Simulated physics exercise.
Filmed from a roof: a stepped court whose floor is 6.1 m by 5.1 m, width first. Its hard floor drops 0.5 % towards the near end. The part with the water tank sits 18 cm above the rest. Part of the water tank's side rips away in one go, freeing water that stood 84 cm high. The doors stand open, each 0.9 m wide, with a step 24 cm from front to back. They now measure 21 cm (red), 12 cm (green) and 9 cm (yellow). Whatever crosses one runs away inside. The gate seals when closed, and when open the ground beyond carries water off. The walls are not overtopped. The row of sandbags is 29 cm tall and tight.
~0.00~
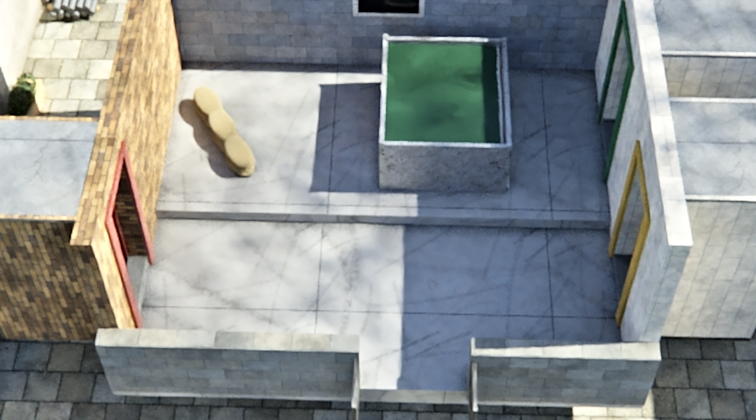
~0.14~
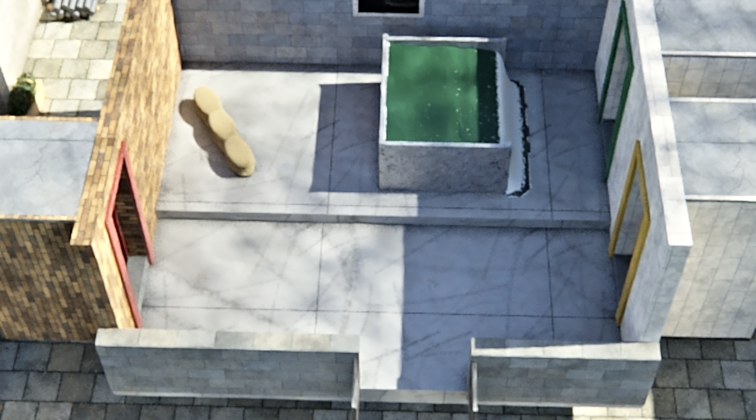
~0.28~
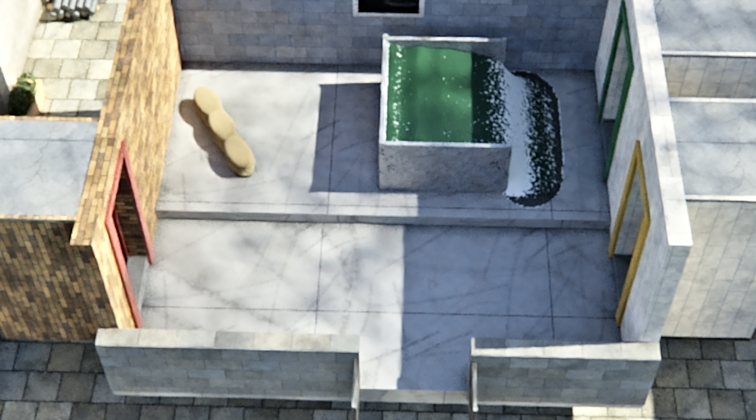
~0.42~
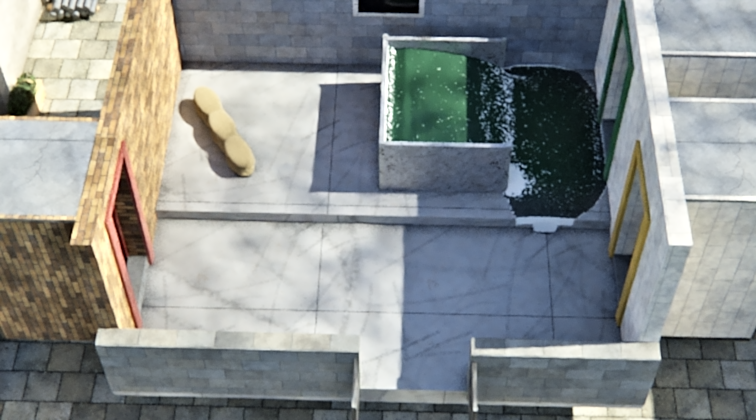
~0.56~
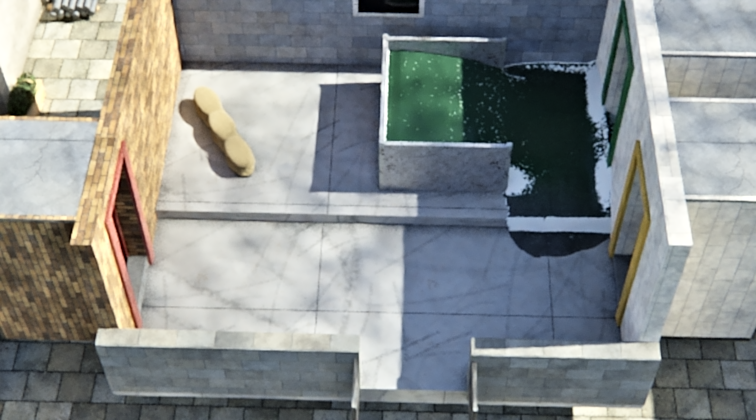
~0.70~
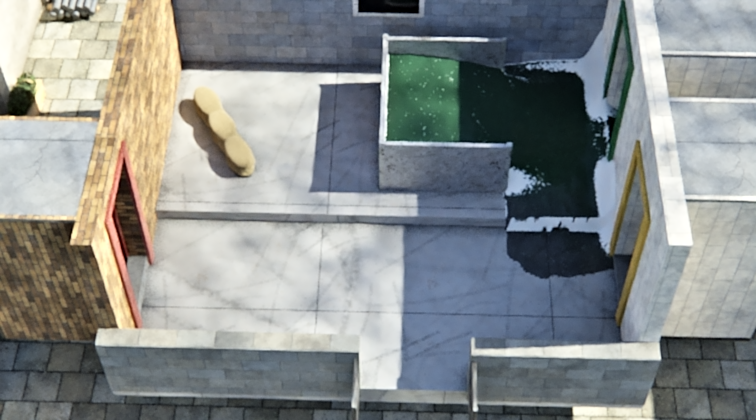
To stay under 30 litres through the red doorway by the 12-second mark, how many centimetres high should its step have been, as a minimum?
Close to 9 cm is just enough.
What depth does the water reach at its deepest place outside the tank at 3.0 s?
Roughly 33 cm.
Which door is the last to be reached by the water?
It is the red one.
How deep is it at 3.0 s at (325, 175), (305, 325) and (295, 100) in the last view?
In that order: 0, 0 and 2 cm.
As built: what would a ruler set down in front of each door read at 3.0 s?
Depths in cm: Red 0, green 23, yellow 10.
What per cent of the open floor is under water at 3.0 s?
Some 45 per cent of it.
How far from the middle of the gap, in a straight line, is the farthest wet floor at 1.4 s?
Some 4.0 m out.
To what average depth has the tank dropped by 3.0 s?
Some 16 cm.
After 1.4 s water covers 20 % of the floor, deepest (52 cm) near (590, 117); it has not reached the red door.
After 3.0 s water covers 45 % of the floor, deepest (33 cm) near (600, 377); it has not reached the red door.
After 12.0 s water covers 80 % of the floor, deepest (12 cm) near (132, 365); 10 cm at the red door, 0 litres in over its 21 cm step.
At the red door as built, the water arrived by 4.5 s and peaked near 14 cm at 7.2 s.
With a step of 7 cm, 67 litres would have come in within the 12 s; with 10 cm, 14 litres. So under 30 litres takes about 9 cm.
